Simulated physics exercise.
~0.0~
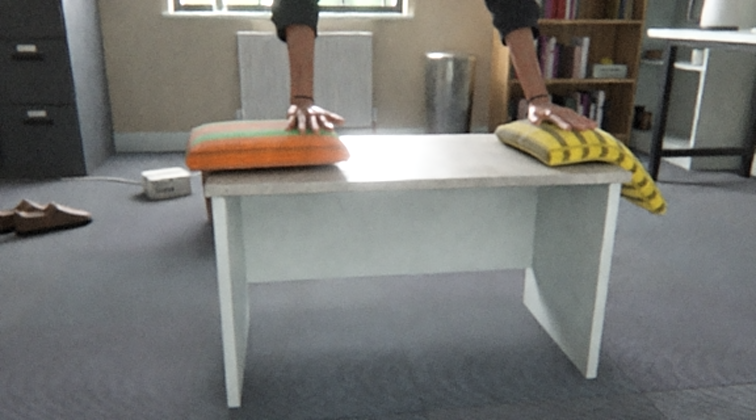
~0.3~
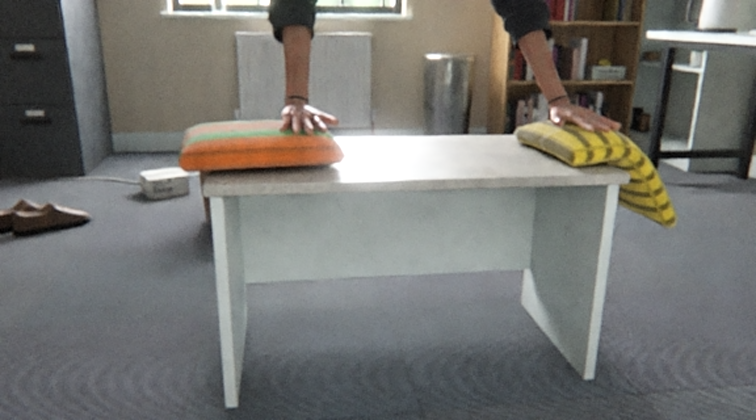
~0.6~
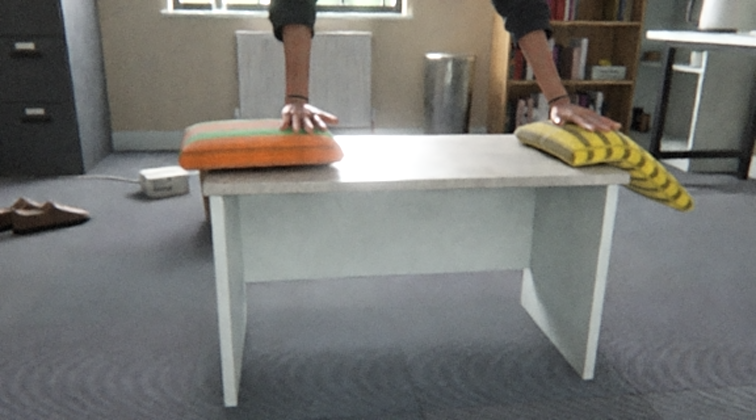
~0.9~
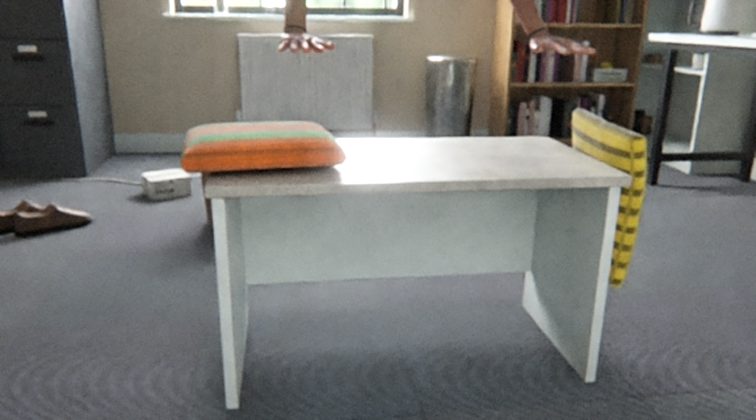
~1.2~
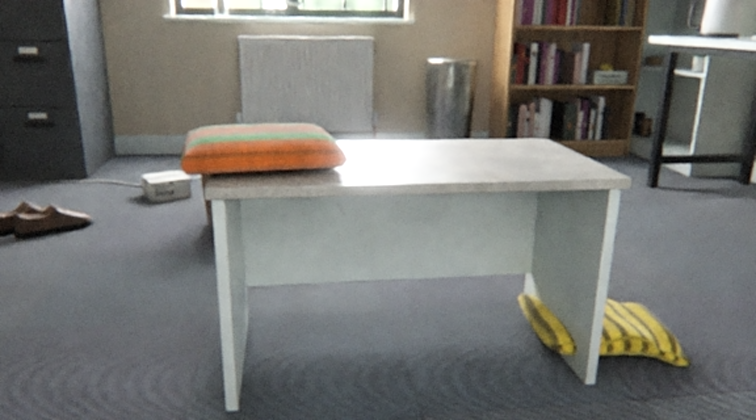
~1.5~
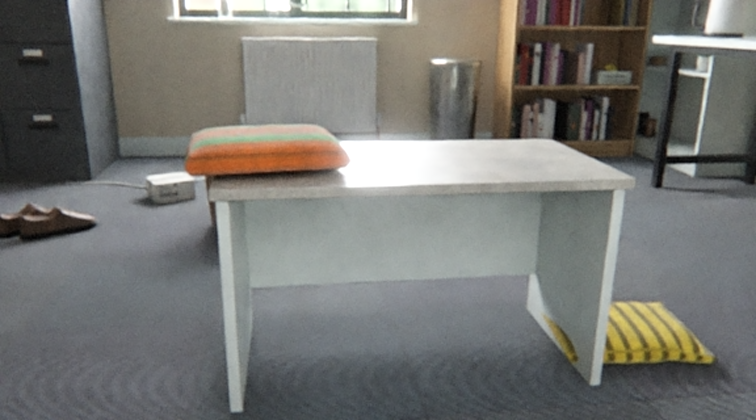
A yellow striped pillow hanging over the right end of a short table was held down by one hand while another pressed an orange cushion at the left; once both hands lifted away, the pillow slid off onto the floor and the cushion stayed put.
